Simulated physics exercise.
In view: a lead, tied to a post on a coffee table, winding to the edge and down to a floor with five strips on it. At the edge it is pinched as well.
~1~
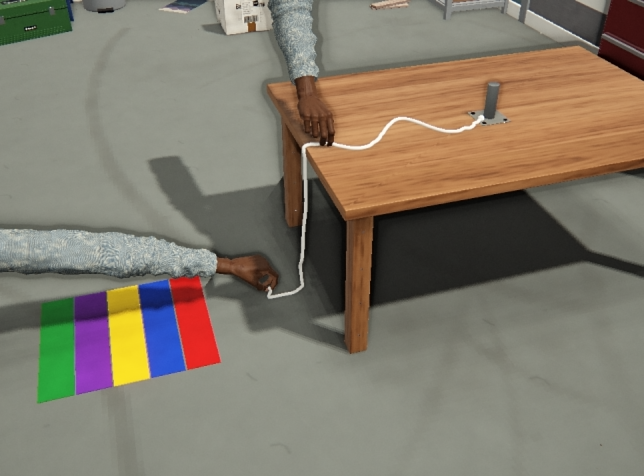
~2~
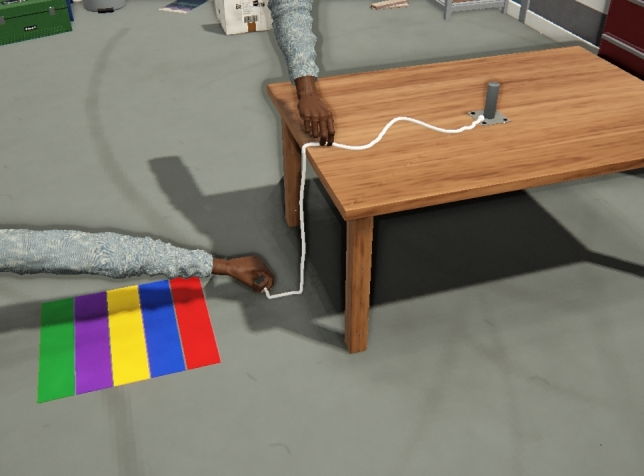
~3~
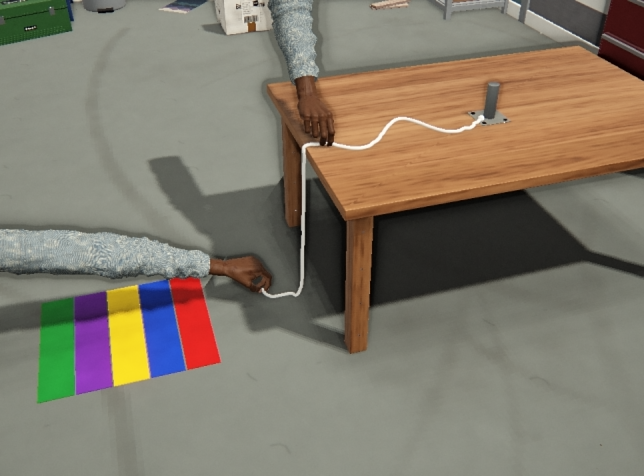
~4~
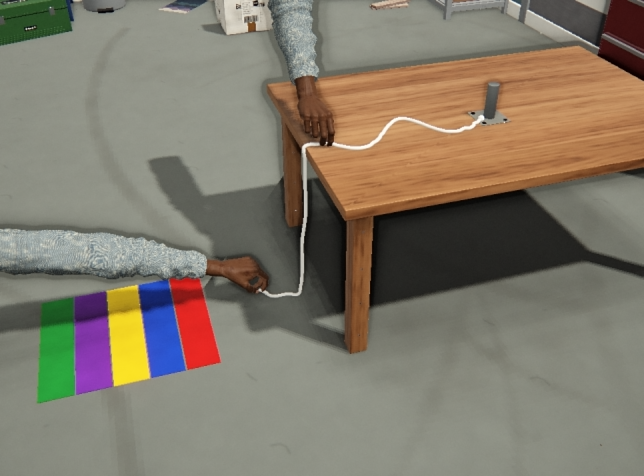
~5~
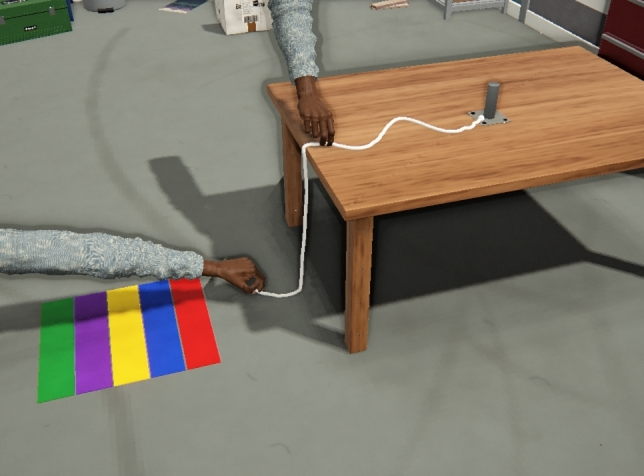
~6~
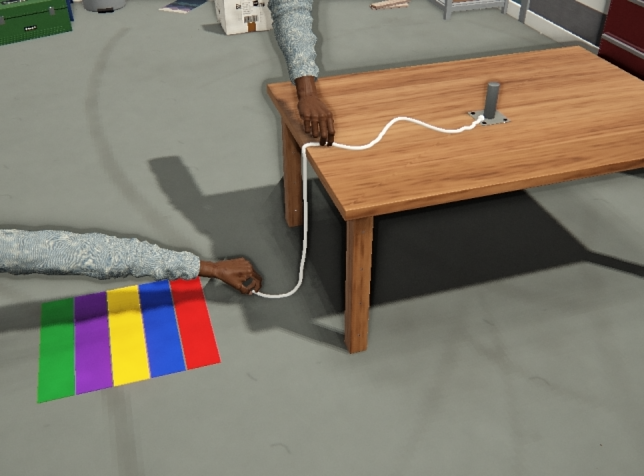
The footage shows a white cord running from a post across a wooden table, pressed at the edge by one hand, while another hand near the floor draws its lower end slightly left beside five coloured strips.
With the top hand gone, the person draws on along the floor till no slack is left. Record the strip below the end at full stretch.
Below the end: Purple.
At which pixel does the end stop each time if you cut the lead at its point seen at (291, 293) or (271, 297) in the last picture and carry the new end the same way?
For the first cut it's about (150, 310), and for the second about (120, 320).
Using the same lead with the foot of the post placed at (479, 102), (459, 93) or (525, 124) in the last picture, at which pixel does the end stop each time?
Somewhere near (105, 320), (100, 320) and (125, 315), in that order.
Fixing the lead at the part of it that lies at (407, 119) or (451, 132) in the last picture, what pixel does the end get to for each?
Try one ends near (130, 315), try two near (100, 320).
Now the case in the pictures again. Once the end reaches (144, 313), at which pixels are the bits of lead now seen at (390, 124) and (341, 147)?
One lands at (365, 134), the other at (300, 164).
Soon after, end near (144, 313); over blue.
Then, end near (112, 319); over yellow.
At full stretch, end near (92, 323); over purple. It gets as far as the purple strip.
